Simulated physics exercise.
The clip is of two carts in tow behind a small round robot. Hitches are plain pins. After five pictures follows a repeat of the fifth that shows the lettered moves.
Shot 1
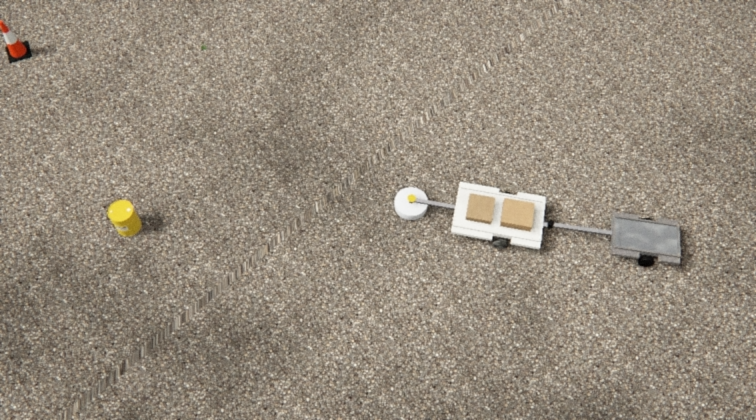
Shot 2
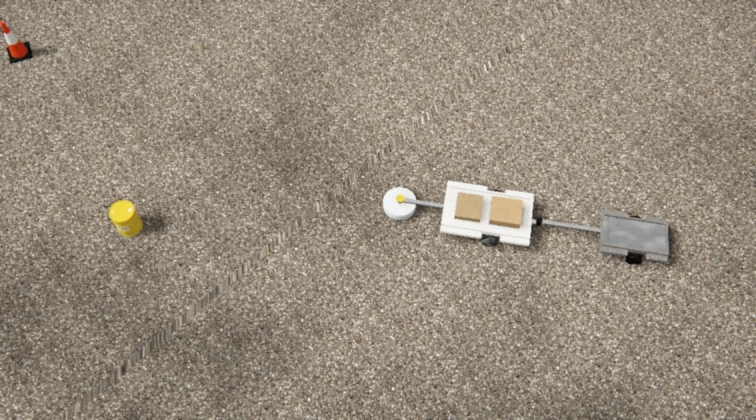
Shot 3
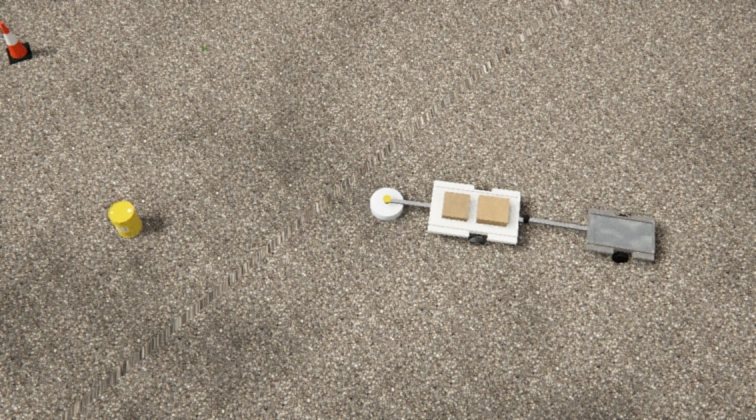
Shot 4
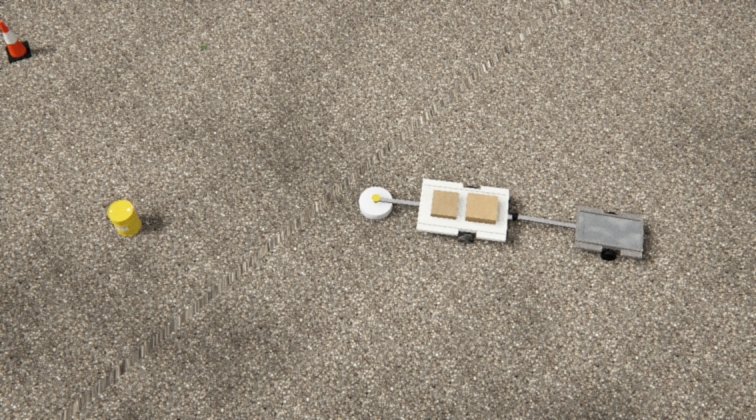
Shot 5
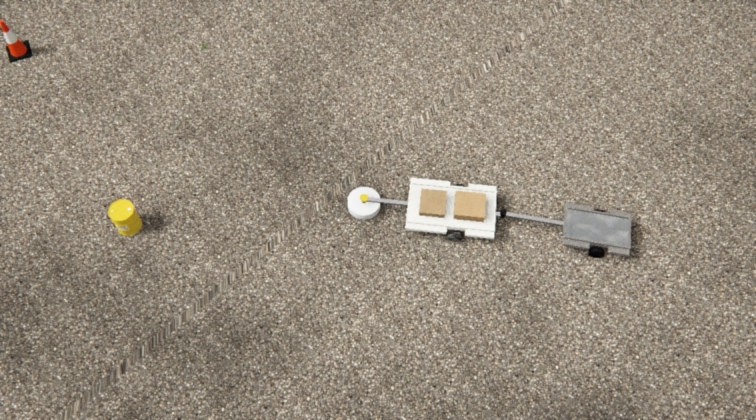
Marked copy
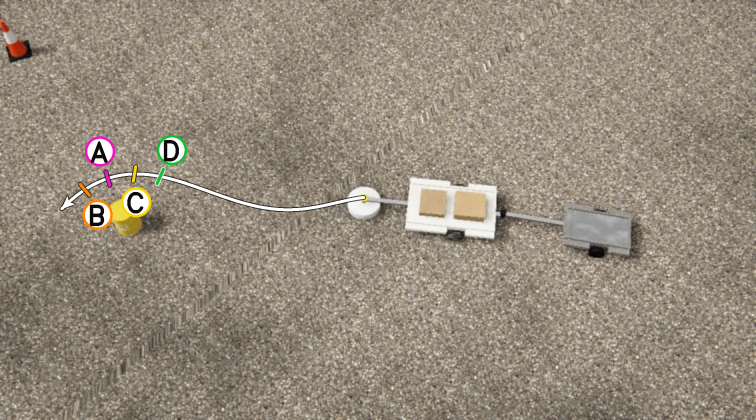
A small round robot tows a white cart and a grey cart slowly leftward across gravel.
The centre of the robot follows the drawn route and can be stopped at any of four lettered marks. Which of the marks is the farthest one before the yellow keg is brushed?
No farther than A.
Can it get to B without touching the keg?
No.
On the marked copy, A at (108, 178); B at (85, 190); C at (134, 174); D at (160, 176); the route from (364, 197) via (208, 191) to (62, 209).
With A. Early on, robot (271, 213), last cart (503, 214).
Further on, robot (187, 188), last cart (411, 211).
At the end, robot (111, 183), last cart (333, 204); nothing has been touched.
As for the rest, B is too far, the keg has been hit; C is safe but short; D is safe but short.
